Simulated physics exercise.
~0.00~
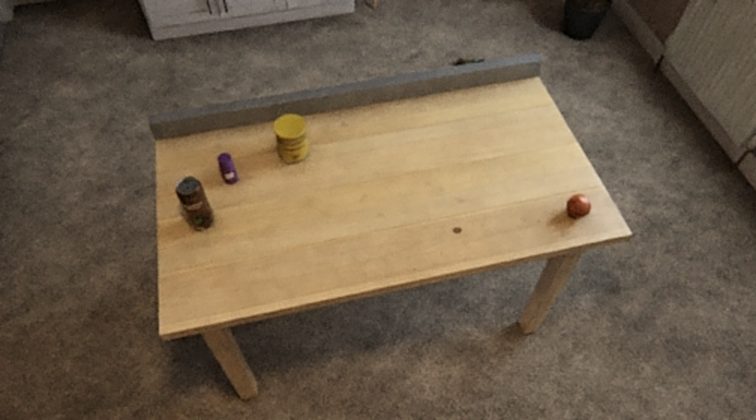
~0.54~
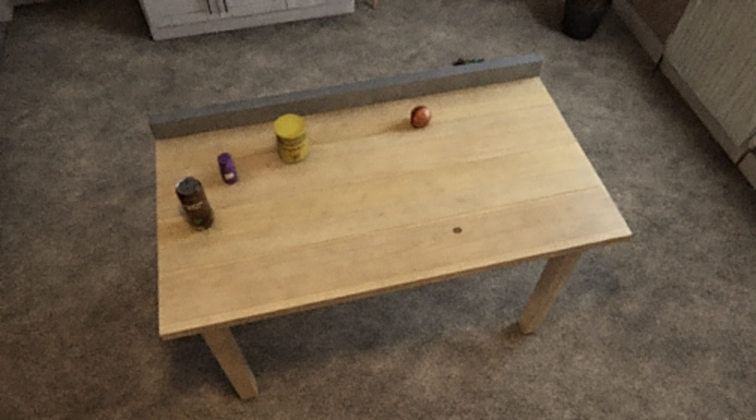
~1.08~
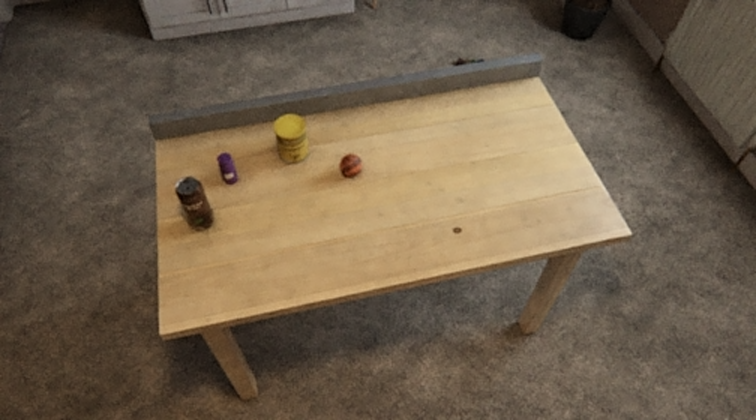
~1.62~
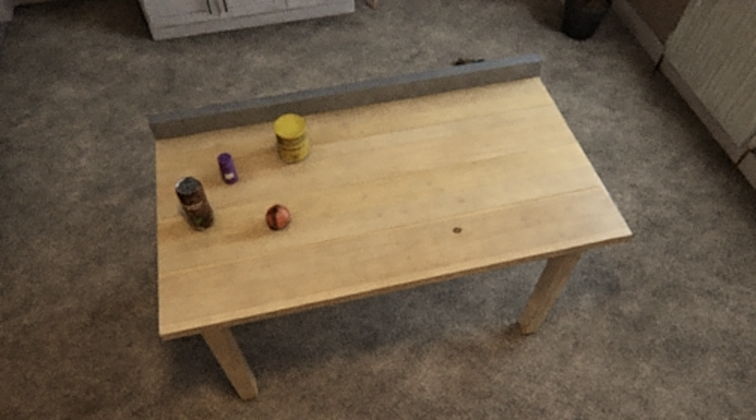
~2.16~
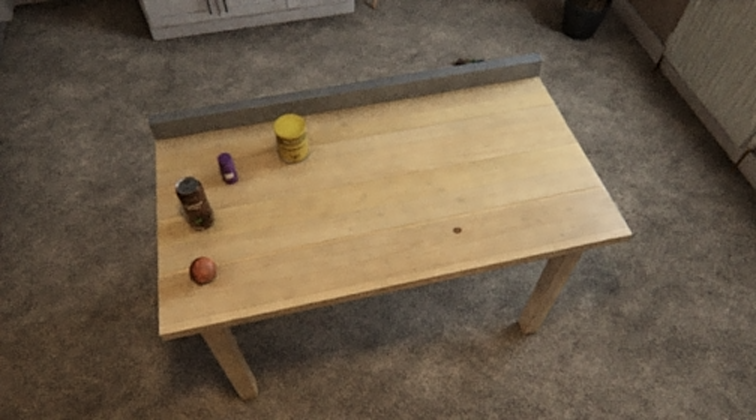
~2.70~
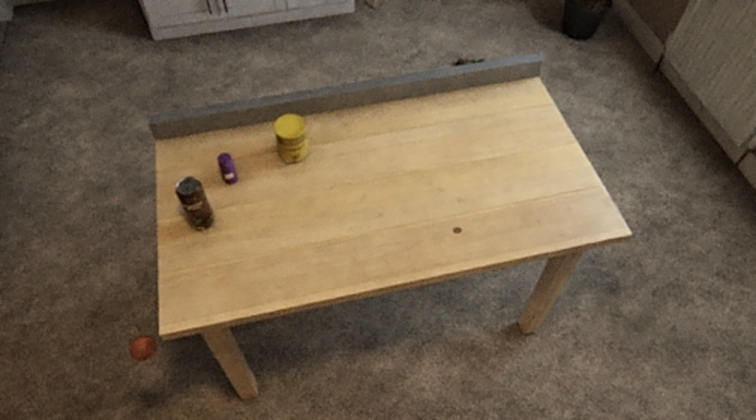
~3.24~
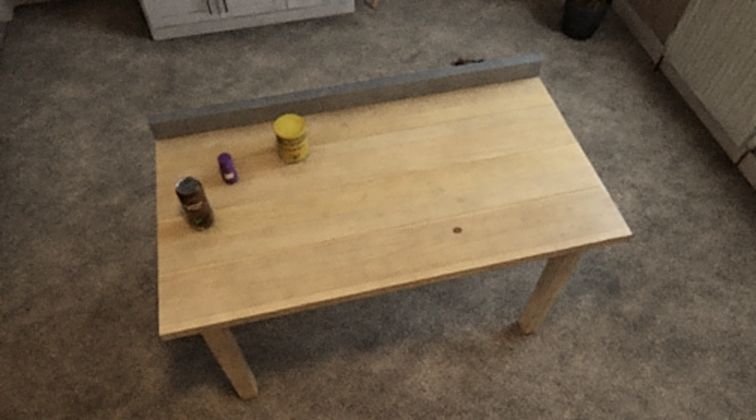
The clip opens on a pale wooden table with a grey strip along its far edge, standing on a carpeted floor. A dark brown can, a small purple shaker and a yellow tin sit toward the left, while a reddish-orange ball is near the right end. The ball travels left and up toward the grey strip, then turns and heads left and down across the tabletop. It passes in front of the yellow tin and the brown can without disturbing them. Finally it drops off the near left corner and goes out of sight, leaving the other three items in place.
